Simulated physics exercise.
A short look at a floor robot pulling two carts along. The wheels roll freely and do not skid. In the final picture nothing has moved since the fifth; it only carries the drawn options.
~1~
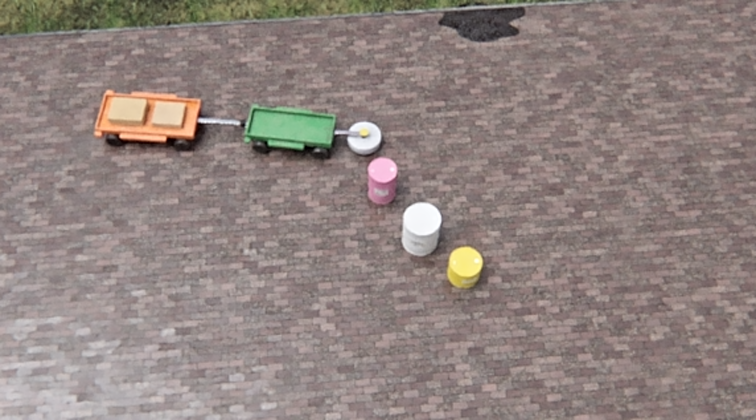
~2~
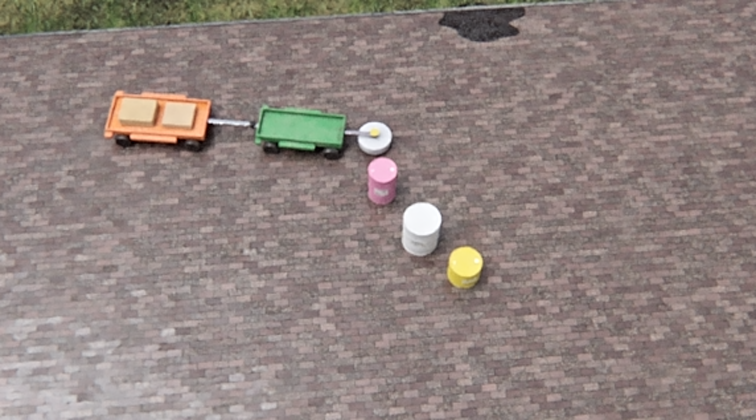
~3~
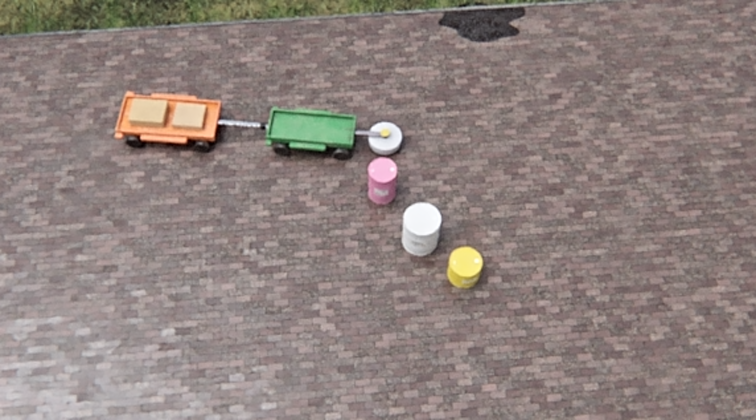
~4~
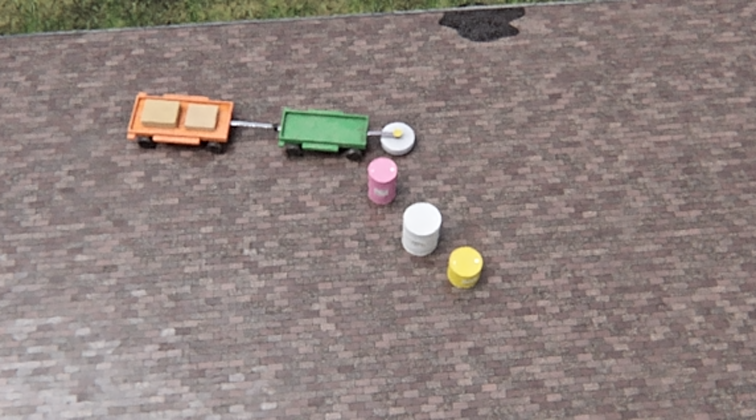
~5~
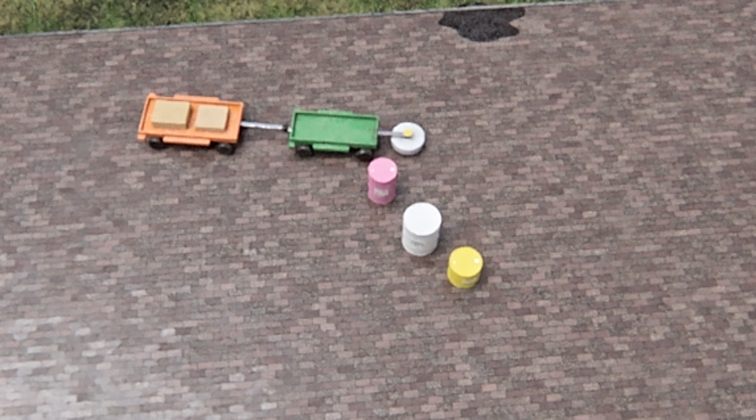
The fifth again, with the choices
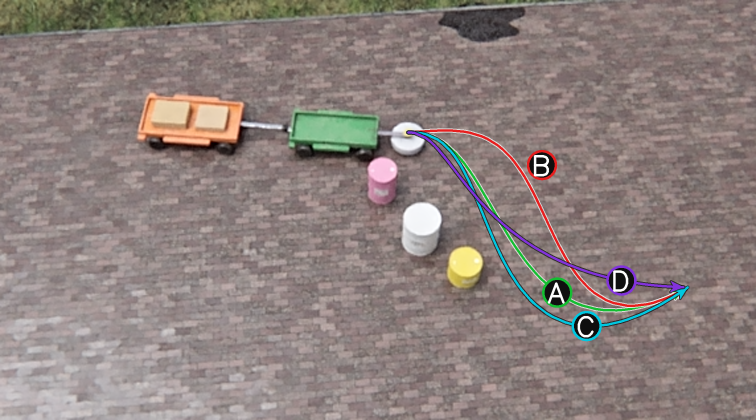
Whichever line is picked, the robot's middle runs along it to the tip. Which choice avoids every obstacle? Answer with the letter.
Everything gets past on B.
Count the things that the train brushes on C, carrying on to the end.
In all, three.
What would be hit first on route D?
First the pink drum.
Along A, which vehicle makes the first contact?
It is the orange cart.
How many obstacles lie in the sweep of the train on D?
One.
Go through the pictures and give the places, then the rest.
Robot (364, 137); green cart (291, 127); orange cart (149, 116), in the first frame.
Robot (375, 137); green cart (301, 128); orange cart (159, 116); yellow tub (463, 274), in the second frame.
Robot (385, 137); green cart (312, 129); orange cart (169, 117); white drum (420, 240), in the third frame.
Robot (398, 138); green cart (324, 129); orange cart (181, 118); pink drum (382, 192), in the fourth frame.
Robot (408, 138); green cart (335, 130); orange cart (192, 119); yellow tub (463, 274); pink drum (382, 192); white drum (420, 240), in the fifth frame.
On the copy, A from (408, 132) via (517, 249) to (684, 289); B from (408, 132) via (545, 218) to (688, 287); C from (408, 132) via (510, 273) to (688, 287); D from (408, 132) via (521, 238) to (683, 287).
On B. First, robot (519, 175), last cart (310, 127).
Then, robot (579, 284), last cart (418, 144).
Finally, robot (685, 291), last cart (487, 186); nothing has been touched.
By contrast, A meets the pink drum; C meets the pink drum, white drum and yellow tub; D meets the pink drum.
